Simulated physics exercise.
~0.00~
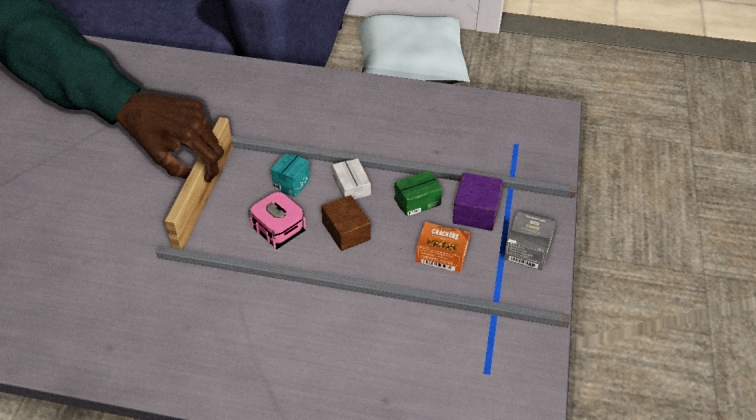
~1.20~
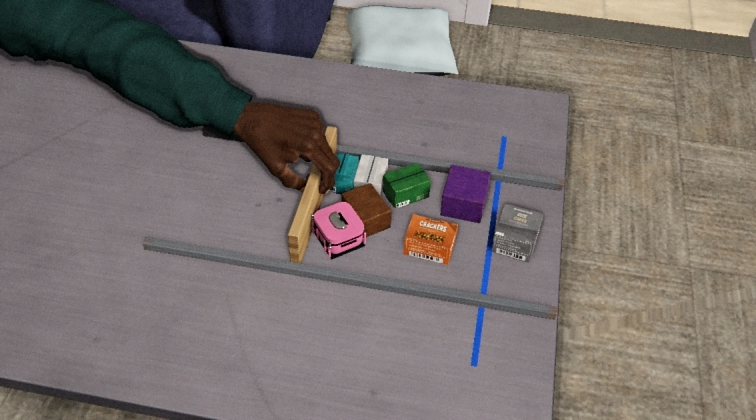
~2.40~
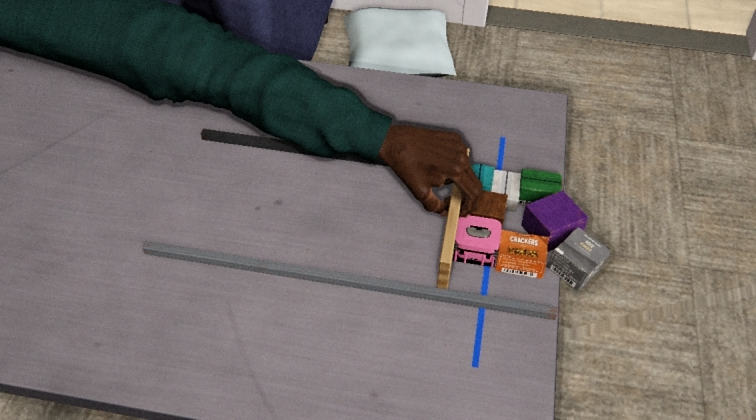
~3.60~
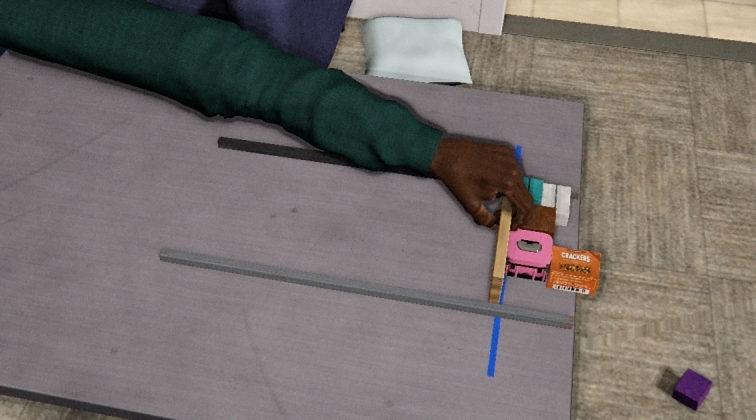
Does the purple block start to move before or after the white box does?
It starts after the white box. The white box is already being pushed along while the purple block is still sitting in its place, and the purple block shifts only later.
